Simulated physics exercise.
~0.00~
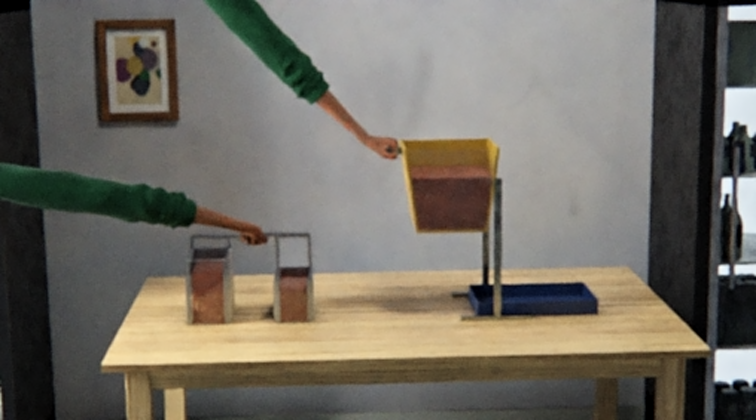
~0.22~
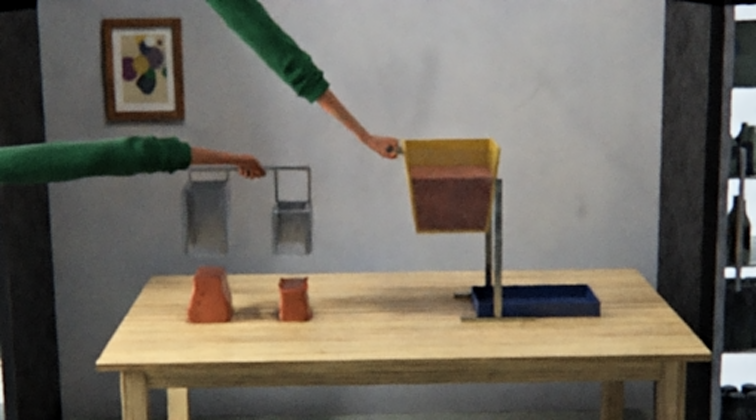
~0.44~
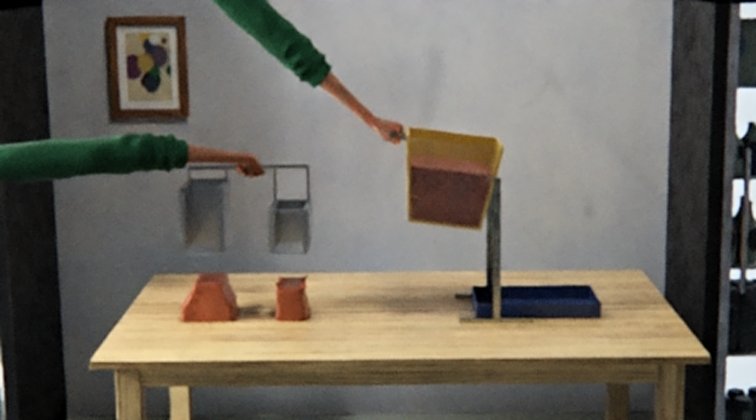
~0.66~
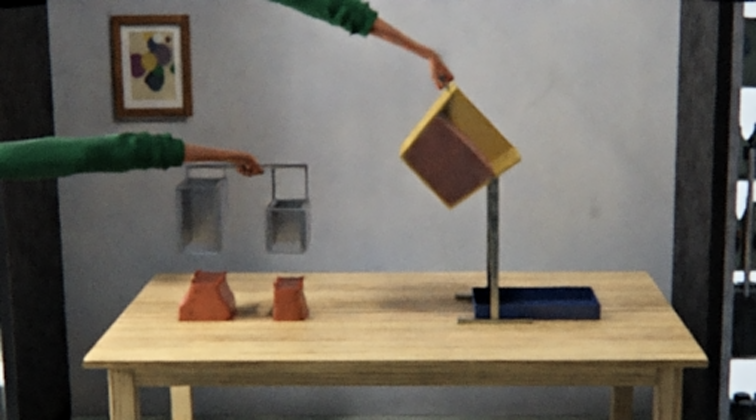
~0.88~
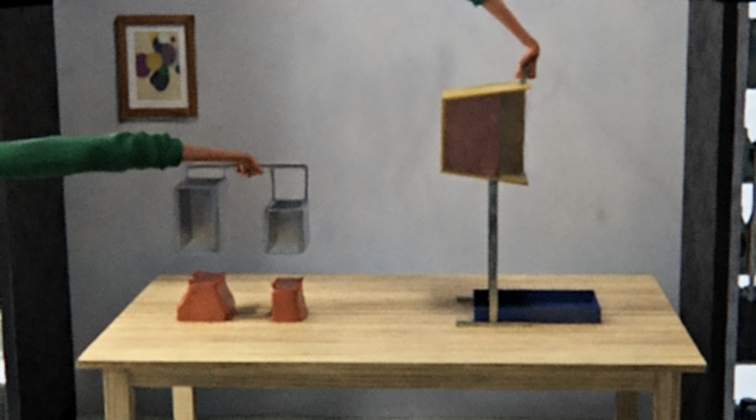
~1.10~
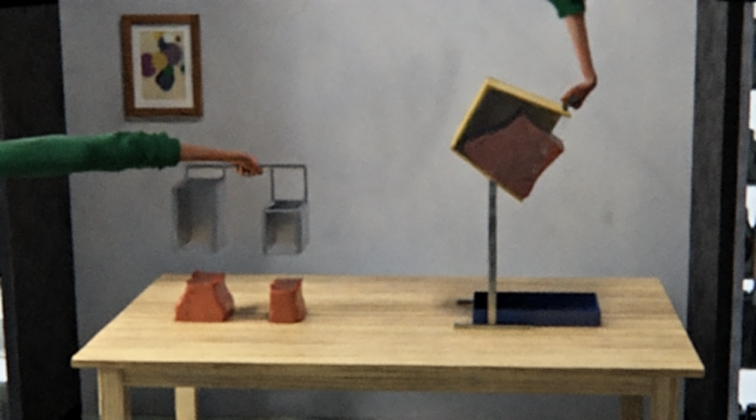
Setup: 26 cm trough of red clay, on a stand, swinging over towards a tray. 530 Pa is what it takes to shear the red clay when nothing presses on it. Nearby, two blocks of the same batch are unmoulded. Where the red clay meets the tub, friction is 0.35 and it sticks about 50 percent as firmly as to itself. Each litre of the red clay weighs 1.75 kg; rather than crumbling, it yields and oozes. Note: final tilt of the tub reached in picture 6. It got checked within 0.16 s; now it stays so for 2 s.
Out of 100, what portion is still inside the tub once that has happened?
I would say roughly 0 per cent remains in the tub.
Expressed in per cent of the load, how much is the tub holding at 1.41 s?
I'd say close to 0 %.
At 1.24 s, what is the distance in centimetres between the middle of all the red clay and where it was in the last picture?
Around 20 centimetres.
After 1.24 s, the tub is at 119 degrees and holds 24 %.
After 1.41 s, the tub is at 119 degrees and holds 0 %.
After 1.58 s, the tub is at 119 degrees and holds 0 %.
After 1.75 s, the tub is at 119 degrees and holds 0 %.
After 3.10 s, the tub is at 119 degrees and holds 0 %.
